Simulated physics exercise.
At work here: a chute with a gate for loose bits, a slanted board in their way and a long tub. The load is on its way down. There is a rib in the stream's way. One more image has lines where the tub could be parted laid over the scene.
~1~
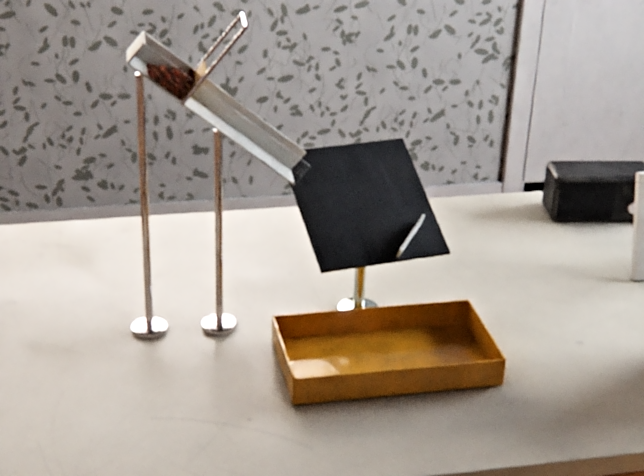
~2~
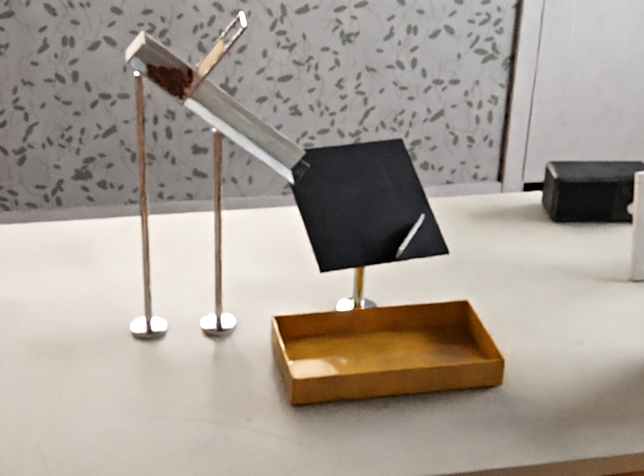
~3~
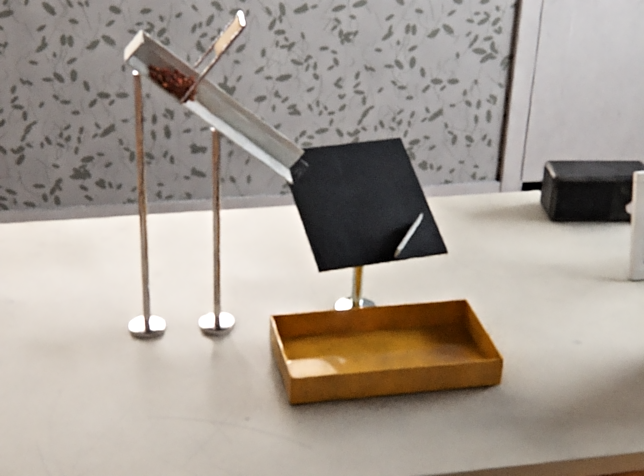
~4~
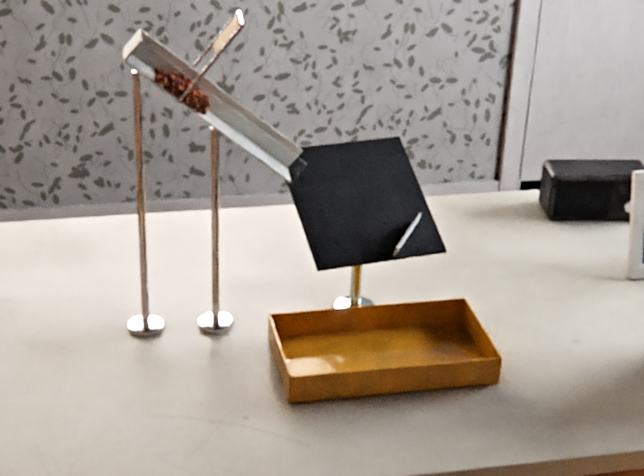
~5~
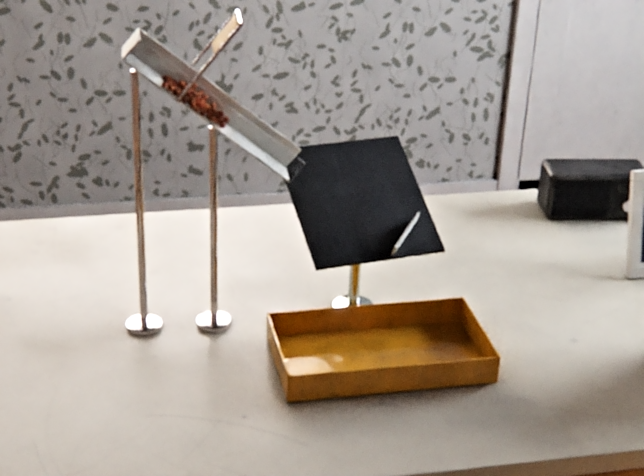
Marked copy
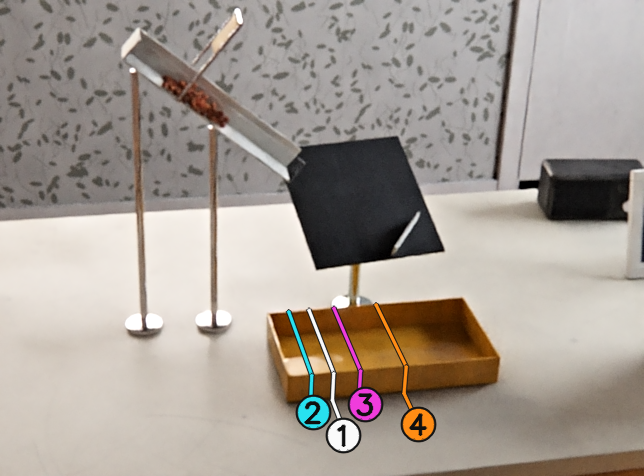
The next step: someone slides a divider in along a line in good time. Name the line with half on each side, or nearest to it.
4 works best here.
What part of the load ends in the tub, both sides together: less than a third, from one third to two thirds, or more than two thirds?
About that: More than two thirds.
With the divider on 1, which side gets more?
More lands on the right.
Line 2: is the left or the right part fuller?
Right.
On the marked copy, line 1 crosses the front rim at (333, 372); line 2 crosses the front rim at (311, 374); line 3 crosses the front rim at (360, 370); line 4 crosses the front rim at (405, 365).
If 1 is chosen, of what is caught, none on the left of the divider, all on the right.
If 2 is chosen, of what is caught, none on the left of the divider, all on the right.
If 3 is chosen, of what is caught, none on the left of the divider, all on the right.
If 4 is chosen, of what is caught, about half on the left of the divider, about half on the right.
